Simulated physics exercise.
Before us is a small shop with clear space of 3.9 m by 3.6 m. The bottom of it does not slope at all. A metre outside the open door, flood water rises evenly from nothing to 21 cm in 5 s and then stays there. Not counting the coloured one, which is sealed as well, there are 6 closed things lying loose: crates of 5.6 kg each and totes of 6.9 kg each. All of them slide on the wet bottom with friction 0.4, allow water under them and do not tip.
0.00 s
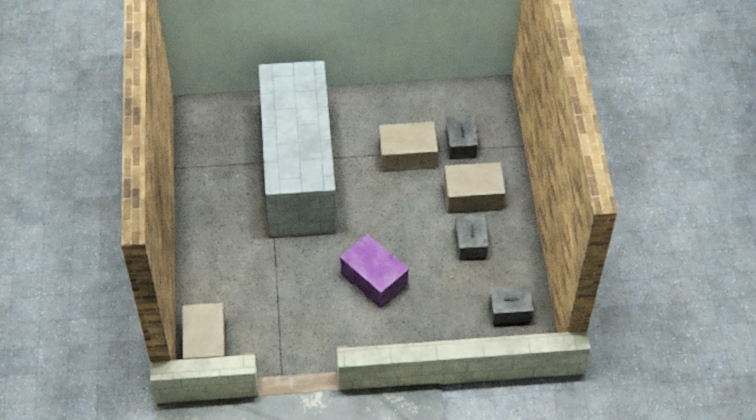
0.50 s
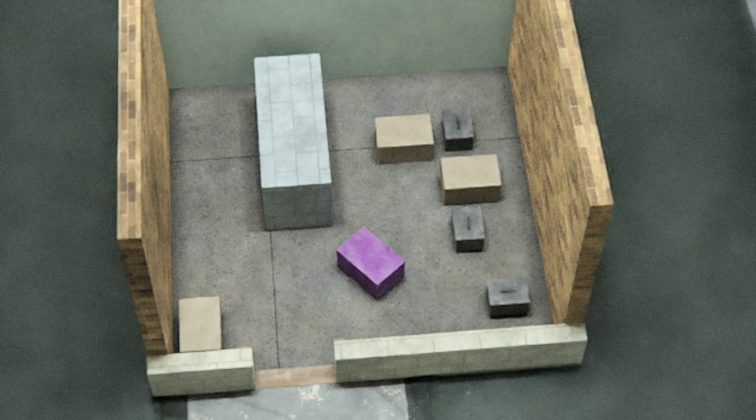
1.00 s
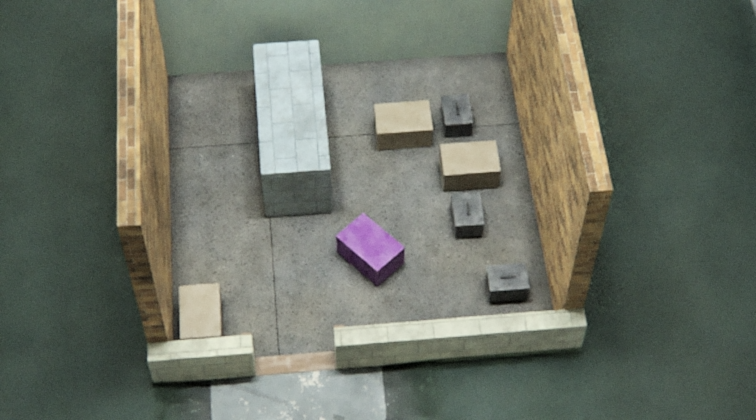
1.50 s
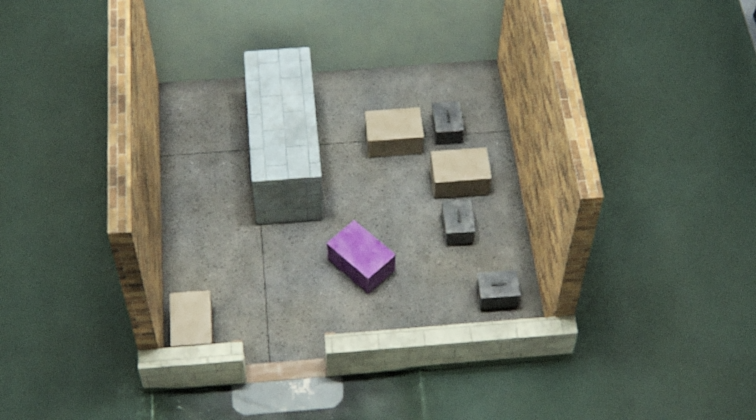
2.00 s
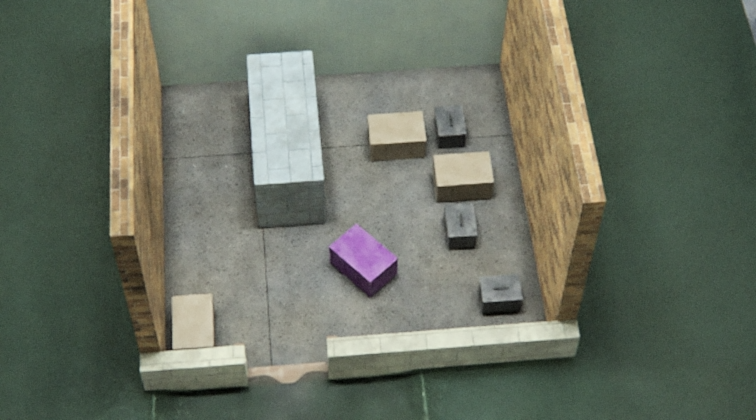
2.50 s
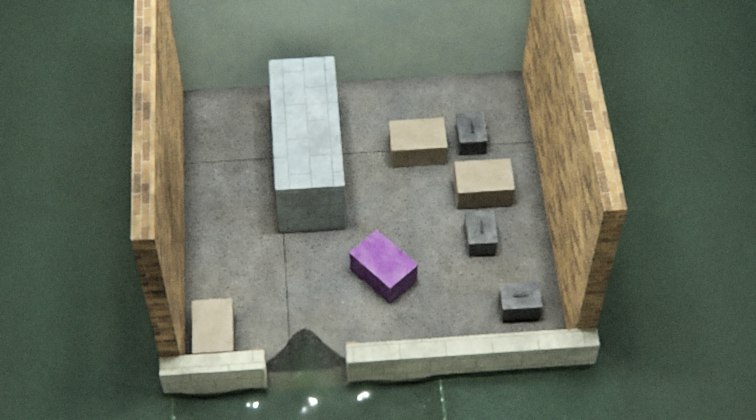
At first, a purple crate sits among tan and dark grey boxes and a long pale block inside a walled room, with dry ground outside. Dark water then spreads around the walls and covers the paving before the doorway. Finally a little enters through the opening, while the crate and boxes stay put.
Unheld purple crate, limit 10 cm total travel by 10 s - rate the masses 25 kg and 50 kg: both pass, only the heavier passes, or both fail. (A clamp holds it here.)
Both pass.
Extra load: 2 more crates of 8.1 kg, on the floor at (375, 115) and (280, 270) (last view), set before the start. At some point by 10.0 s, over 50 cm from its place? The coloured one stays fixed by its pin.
Well, below half a metre and then beyond half a metre.
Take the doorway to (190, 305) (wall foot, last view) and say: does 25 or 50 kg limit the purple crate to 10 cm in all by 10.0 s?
The big mass is needed.
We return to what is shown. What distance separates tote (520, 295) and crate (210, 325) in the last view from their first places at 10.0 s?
0 cm and 30 cm respectively.
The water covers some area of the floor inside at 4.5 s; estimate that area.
Roughly 4.0 m2.
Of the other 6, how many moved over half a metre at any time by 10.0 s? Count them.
That comes to 0.
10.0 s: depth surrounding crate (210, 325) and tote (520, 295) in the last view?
Depths: Near 5 cm, then near 5 cm.
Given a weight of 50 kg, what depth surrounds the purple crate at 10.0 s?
About 6 cm.
After 3.5 s the purple crate would be 0 cm from its start with 25 kg and 0 cm from its start with 50 kg; 1 cm of water round it then.
After 4.5 s the purple crate would be 0 cm from its start with 25 kg and 0 cm from its start with 50 kg; 3 cm of water round it then.
After 7.0 s the purple crate would be 0 cm from its start with 25 kg and 0 cm from its start with 50 kg; 5 cm of water round it then.
After 10.0 s the purple crate would be 0 cm from its start with 25 kg and 0 cm from its start with 50 kg; 6 cm of water round it then.
